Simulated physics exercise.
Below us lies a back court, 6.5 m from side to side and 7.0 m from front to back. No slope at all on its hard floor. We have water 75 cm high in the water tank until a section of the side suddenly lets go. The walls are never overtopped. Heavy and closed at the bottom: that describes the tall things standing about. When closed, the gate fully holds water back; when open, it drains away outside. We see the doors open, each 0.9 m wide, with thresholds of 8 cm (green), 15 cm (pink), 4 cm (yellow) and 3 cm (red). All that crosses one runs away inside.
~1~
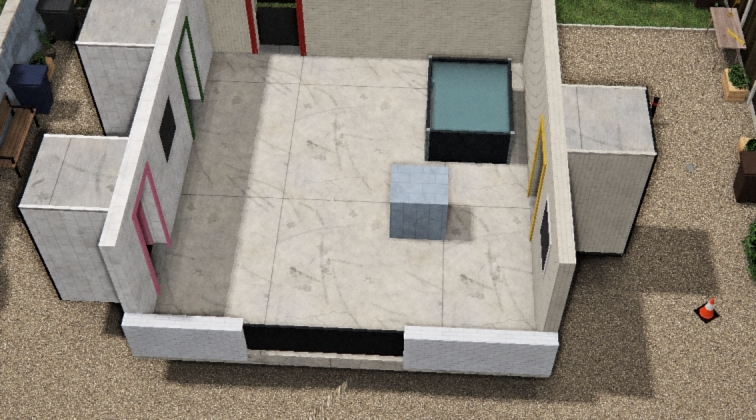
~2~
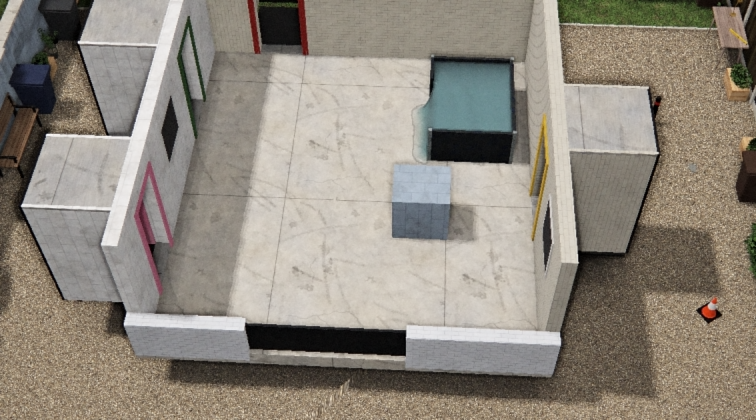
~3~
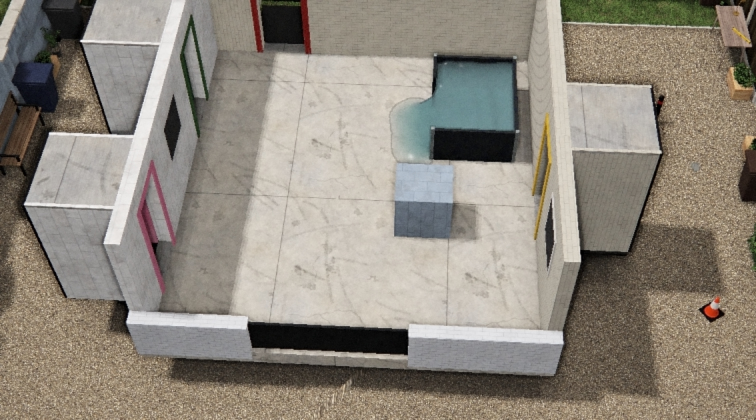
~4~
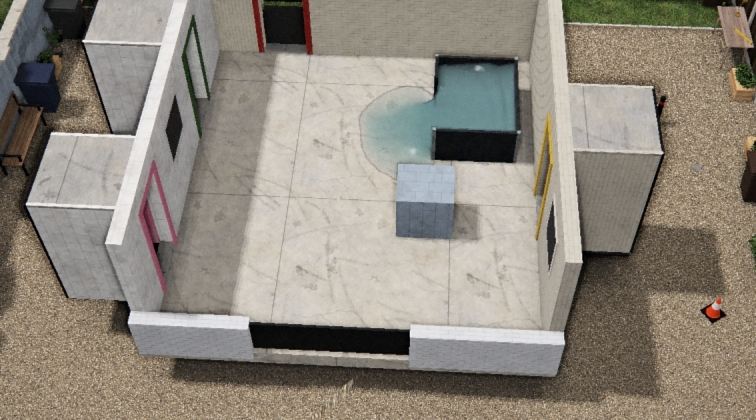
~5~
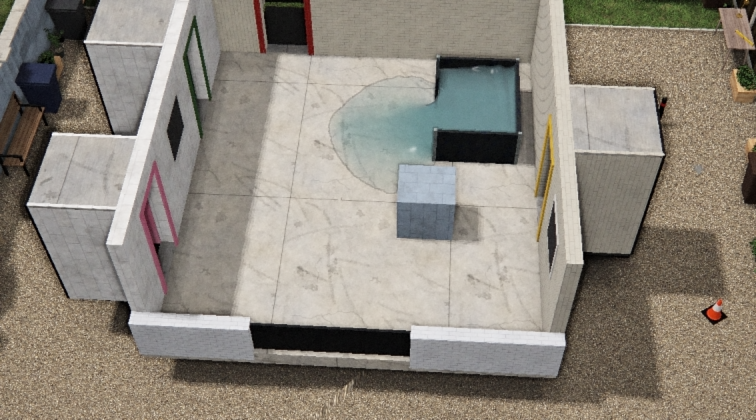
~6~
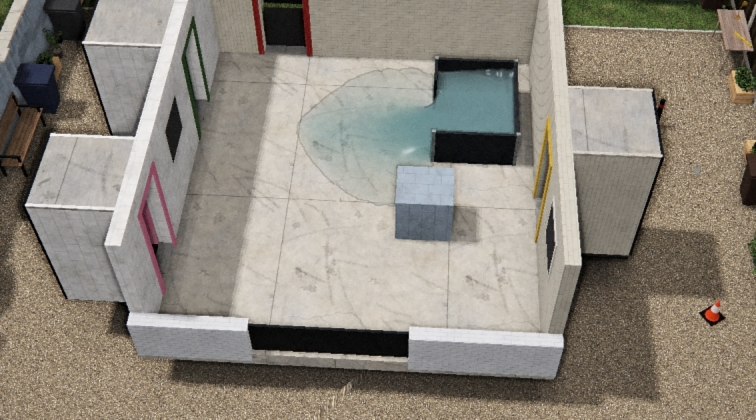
Water spills from the left side of a dark-edged teal tank at the back right of a pale, walled court, seen from high above. A blue-grey block stands just in front of it, with green and pink doorways left, red behind and yellow right. The clear sheet spreads leftward in a widening rounded pool, reaching behind the block, while the view shifts very slightly.
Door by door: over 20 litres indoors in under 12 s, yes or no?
Green door: Yes, pink door: No, yellow door: No, red door: Yes.
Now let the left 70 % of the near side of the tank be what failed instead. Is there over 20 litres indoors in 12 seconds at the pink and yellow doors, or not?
The pink door comes out less than that and the yellow door more than that.
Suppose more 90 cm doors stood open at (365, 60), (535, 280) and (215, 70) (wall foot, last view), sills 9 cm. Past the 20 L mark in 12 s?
Per doorway, in order: Insufficient / insufficient / sufficient.
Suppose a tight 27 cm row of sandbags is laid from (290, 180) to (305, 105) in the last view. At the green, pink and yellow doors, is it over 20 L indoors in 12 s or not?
In that case green gets no more than allowed, pink gets no more than allowed, yellow gets no more than allowed.
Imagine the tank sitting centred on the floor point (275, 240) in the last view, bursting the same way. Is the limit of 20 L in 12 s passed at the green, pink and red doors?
Green: Within limit; pink: Too much; red: Too much.
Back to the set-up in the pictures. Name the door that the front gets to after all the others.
Answer: The yellow door.
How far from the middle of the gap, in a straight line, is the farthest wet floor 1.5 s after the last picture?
Distance: Approx. 5.6 m.
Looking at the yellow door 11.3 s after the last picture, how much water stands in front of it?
It's some 4.5 centimetres deep.
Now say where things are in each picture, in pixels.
The first frame shows the water tank at (470, 97) is whole and still, 75 cm deep.
In the second frame, water pours out at (432, 124) and has run 0.7 m, to a hidden place; typically 10 cm deep outside, 75 cm at the water tank's back.
In the third frame, the front is at a hidden place, 1.0 m from the gap at (434, 124); 1.1 m2 of floor is under water; 74 cm left at the back of the water tank.
In the fourth frame, the front is at (365, 115), 1.5 m from the gap at (436, 125); 2.6 m2 of floor is under water; 65 cm left at the back of the water tank.
In the fifth frame, the front is at (336, 120), 2.0 m from the gap at (437, 126); 4.4 m2 of floor is under water; 65 cm left at the back of the water tank.
In the sixth frame, the front is at (302, 135), 2.6 m from the gap at (435, 127); 6.4 m2 of floor is under water; 61 cm left at the back of the water tank.
Then, 0.7 s after the last picture water covers 40 % of the floor and is deepest (34 cm) near (430, 147); green door 12 cm at the sill, 2 L in, pink door not reached, yellow door not reached, red door not reached.
Then, 1.5 s after the last picture water covers 55 % of the floor and is deepest (38 cm) near (220, 55); green door 20 cm at the sill, 67 L in, pink door not reached, yellow door not reached, red door 8 cm at the sill, 5 L in.
Then, 2.8 s after the last picture water covers 60 % of the floor and is deepest (28 cm) near (154, 336); green door 17 cm at the sill, 143 L in, pink door 11 cm at the sill, 0 L in, yellow door not reached, red door 9 cm at the sill, 21 L in.
Then, 6.3 s after the last picture water covers 80 % of the floor and is deepest (10 cm) near (154, 336); green door 6 cm at the sill, 176 L in, pink door 9 cm at the sill, 0 L in, yellow door not reached, red door 7 cm at the sill, 97 L in.
Then, 11.3 s after the last picture water covers 100 % of the floor and is deepest (10 cm) near (465, 352); green door 3 cm at the sill, 176 L in, pink door 5 cm at the sill, 0 L in, yellow door 4 cm at the sill, 0 L in, red door 4 cm at the sill, 118 L in.
